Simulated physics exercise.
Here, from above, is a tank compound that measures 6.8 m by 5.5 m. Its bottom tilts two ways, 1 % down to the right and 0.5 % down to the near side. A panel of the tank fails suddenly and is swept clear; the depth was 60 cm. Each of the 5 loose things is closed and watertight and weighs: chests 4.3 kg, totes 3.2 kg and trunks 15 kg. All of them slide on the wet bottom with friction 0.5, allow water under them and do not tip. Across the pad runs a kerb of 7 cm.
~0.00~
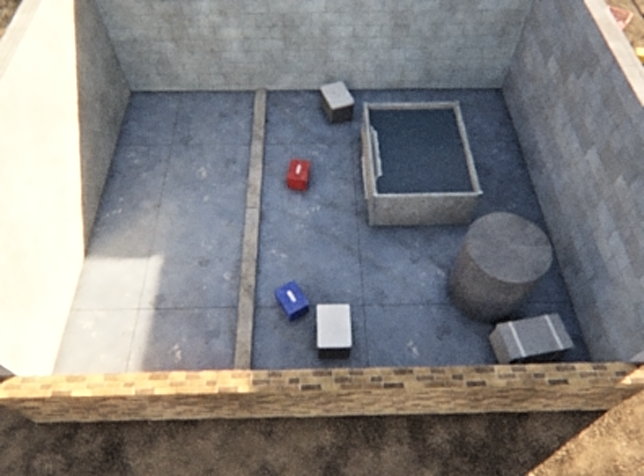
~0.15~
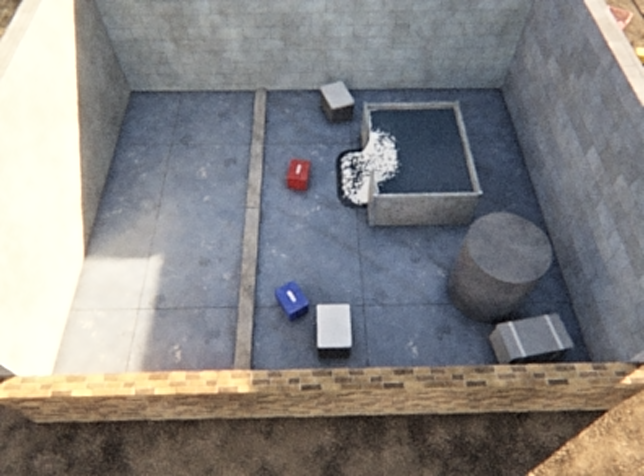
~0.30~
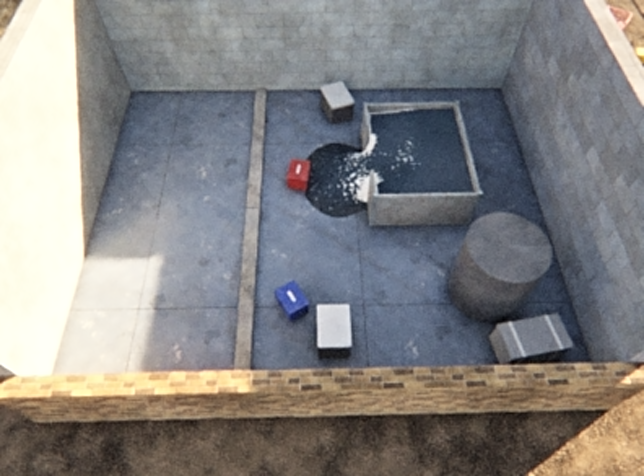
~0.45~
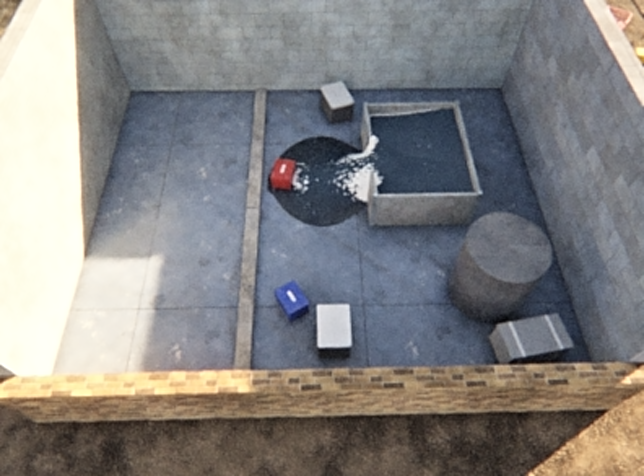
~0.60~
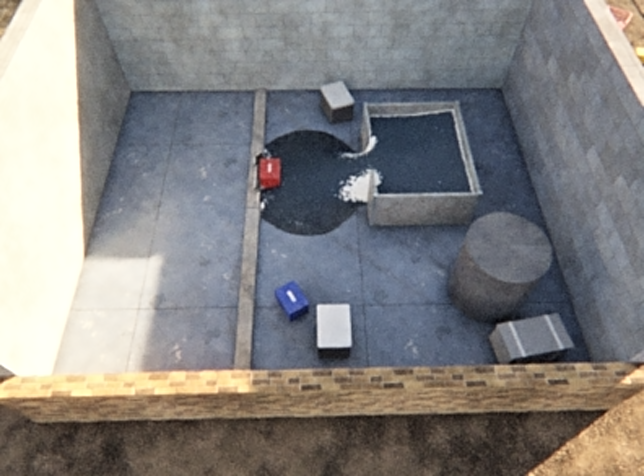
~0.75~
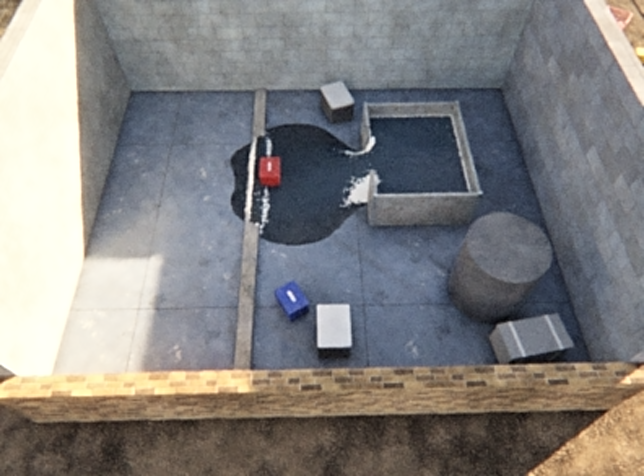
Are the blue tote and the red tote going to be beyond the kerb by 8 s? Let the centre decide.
Blue tote not across. Red tote across.
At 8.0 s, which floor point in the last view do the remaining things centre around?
(397, 273).
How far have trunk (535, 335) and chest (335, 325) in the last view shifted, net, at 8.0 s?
The first is 5 cm from its start, the second 150 cm.
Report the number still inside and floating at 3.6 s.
Total: 1.
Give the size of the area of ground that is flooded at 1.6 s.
I'd put it close to 17 m2.
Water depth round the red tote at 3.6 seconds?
Roughly 8 cm deep.
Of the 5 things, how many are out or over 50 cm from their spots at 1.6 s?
The count is 1.
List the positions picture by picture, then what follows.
The blue tote at (291, 297), on the bottom; the red tote at (298, 169) rests on the ground; 2.5 m2 under water; 0 of 5 have shifted, in the first picture.
The blue tote at (291, 297) rests on the ground; the red tote at (298, 169), on the bottom; water covers 3.0 m2; 0 of 5 have shifted, in the second picture.
The blue tote at (291, 297) rests on the ground; the red tote at (298, 169), on the bottom; 3.7 m2 under water; 0 of 5 have shifted, in the third picture.
The blue tote at (291, 297), on the bottom; the red tote at (283, 169), on the bottom, 24 cm from its start; water covers 4.5 m2; 1 of 5 have shifted, in the fourth picture.
The blue tote at (291, 297), on the bottom; the red tote at (270, 168) rests on the ground, 44 cm from its start; water covers 5.4 m2; 1 of 5 have shifted, in the fifth picture.
The blue tote at (291, 297) rests on the ground; the red tote at (270, 167), afloat, 44 cm from its start; 6.4 m2 under water; 1 of 5 have shifted, in the sixth picture.
After 1.6 s the blue tote is near (291, 297), 0.0 m from its start, aground; the red tote is near (209, 170), 1.4 m from its start, afloat; 1 of 5 are over the mark; 1 afloat.
After 3.6 s the blue tote is near (304, 310), 0.3 m from its start, aground; the red tote is near (115, 175), 2.8 m from its start, afloat; 1 of 5 are over the mark; 1 afloat.
After 5.6 s the blue tote is near (357, 338), 1.0 m from its start, afloat; the red tote is near (112, 209), 2.8 m from its start, afloat; 1 of 5 are over the mark; 4 afloat.
After 8.0 s the blue tote is near (473, 351), 2.3 m from its start, afloat; the red tote is near (107, 270), 3.1 m from its start, afloat; 1 of 5 are over the mark; 4 afloat.
